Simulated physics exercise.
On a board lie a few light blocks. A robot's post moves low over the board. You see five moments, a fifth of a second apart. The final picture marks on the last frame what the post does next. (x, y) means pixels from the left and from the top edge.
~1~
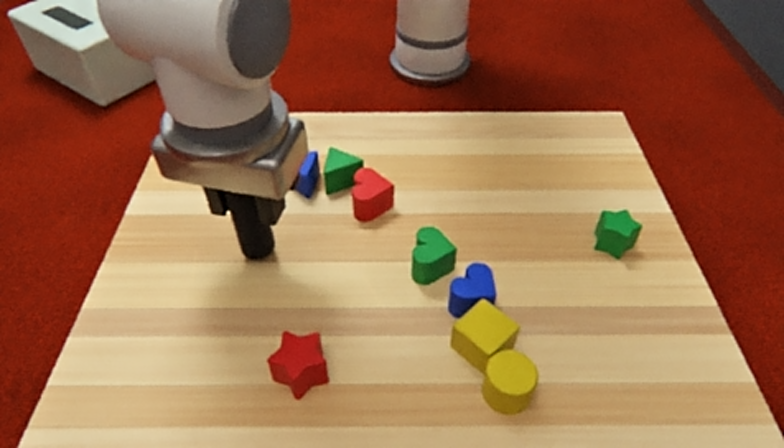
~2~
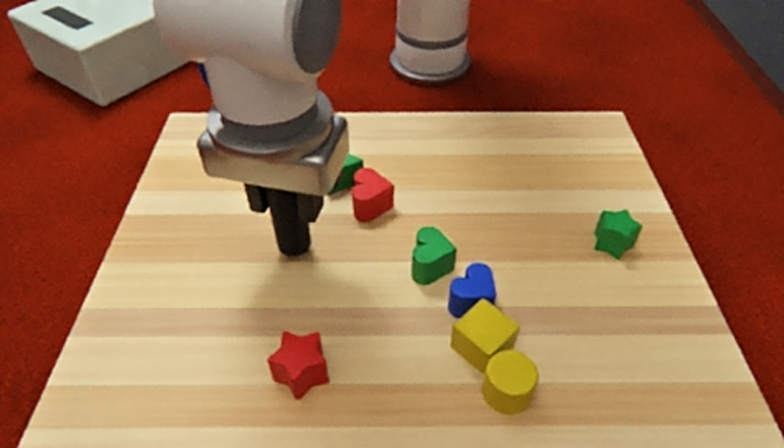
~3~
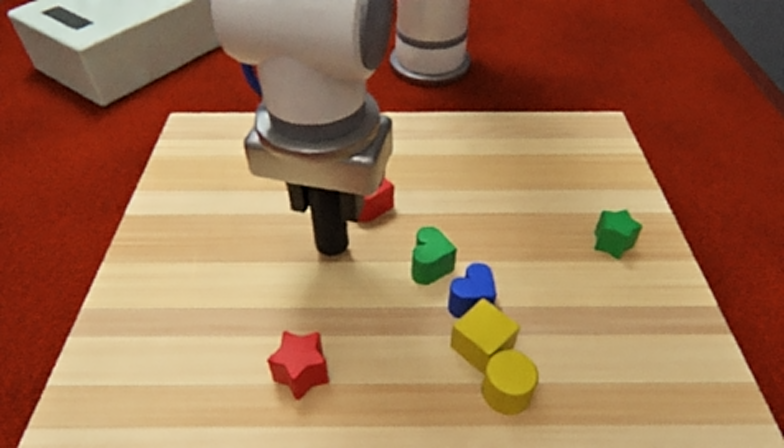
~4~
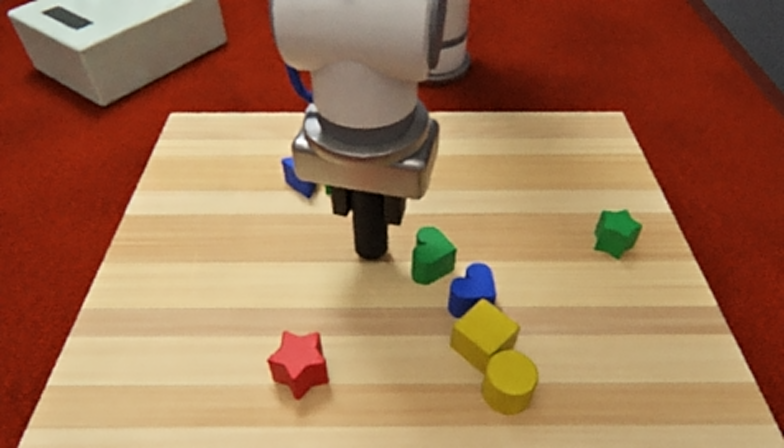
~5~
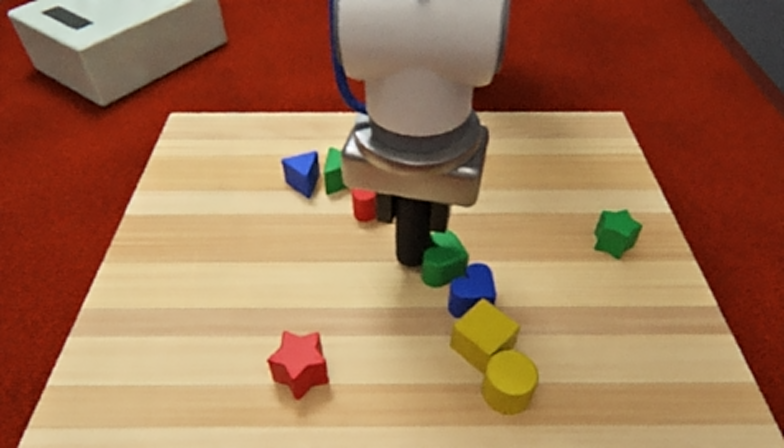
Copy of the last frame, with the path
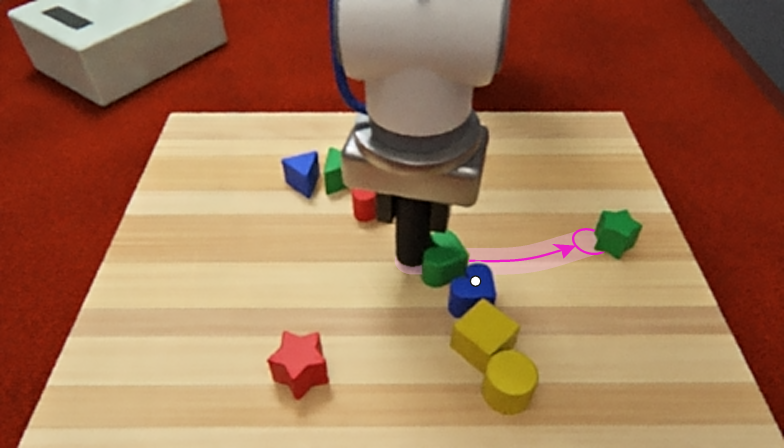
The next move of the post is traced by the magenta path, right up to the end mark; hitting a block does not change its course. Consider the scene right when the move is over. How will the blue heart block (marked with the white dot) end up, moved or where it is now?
At the end of the path, the blue heart block has moved off its old spot.
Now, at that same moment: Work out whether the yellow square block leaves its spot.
That block is not shifted.
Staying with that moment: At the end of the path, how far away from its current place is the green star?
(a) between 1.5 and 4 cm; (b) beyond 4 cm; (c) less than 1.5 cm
c (less than 1.5 cm)
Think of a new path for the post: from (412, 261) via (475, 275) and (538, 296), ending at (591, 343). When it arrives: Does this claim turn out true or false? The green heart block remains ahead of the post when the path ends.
The statement is false.
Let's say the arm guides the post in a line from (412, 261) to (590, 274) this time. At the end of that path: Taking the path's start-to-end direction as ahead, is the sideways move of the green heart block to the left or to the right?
So, looking from the first point of the path to the last, the green heart block moves rightwards.
Path on the board, from (412, 261) through (506, 261) to (590, 241); the dot is on the blue heart block.
The first path, step by step. One third of the way, post (478, 254); green heart block (512, 252), turned 10° clockwise; blue heart block (490, 283), turned 50° clockwise.
Two thirds of the way, post (539, 250); green heart block (557, 260), turned 55° clockwise; blue heart block (490, 283), turned 50° clockwise.
At the end, post (593, 234); green heart block (558, 260), turned 60° clockwise; blue heart block (490, 283), turned 50° clockwise; yellow square block in place; green star (632, 220).
